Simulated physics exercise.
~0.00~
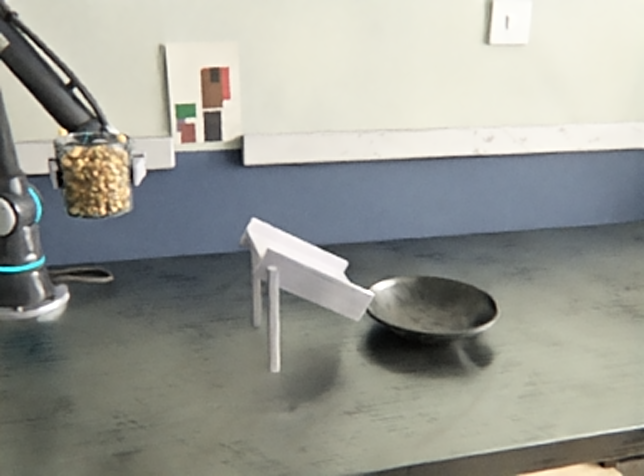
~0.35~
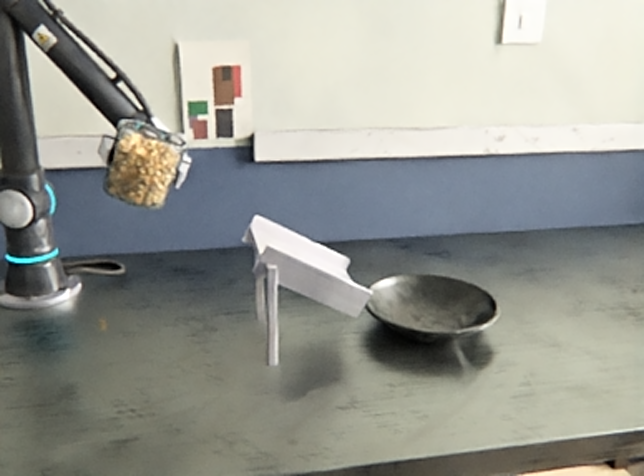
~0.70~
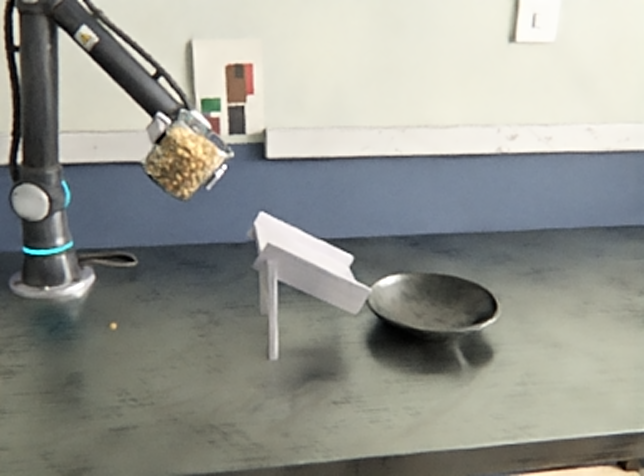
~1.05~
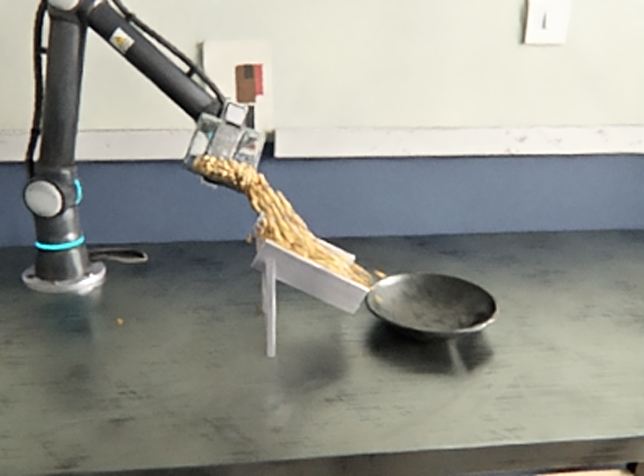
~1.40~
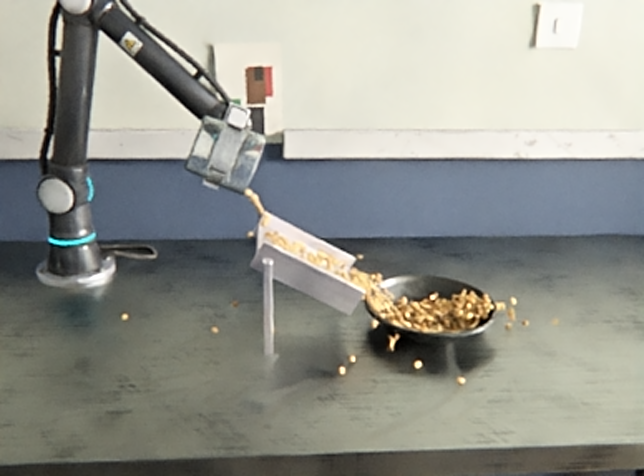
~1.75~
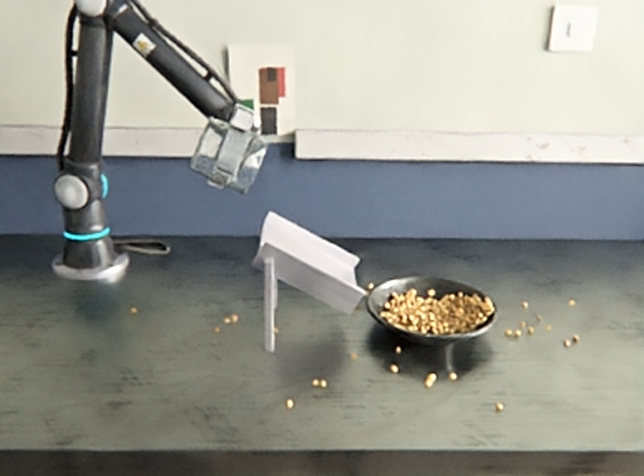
Robot arm tipping a clear cup of chickpeas down a white chute into a dark bowl, some scattering across the table.
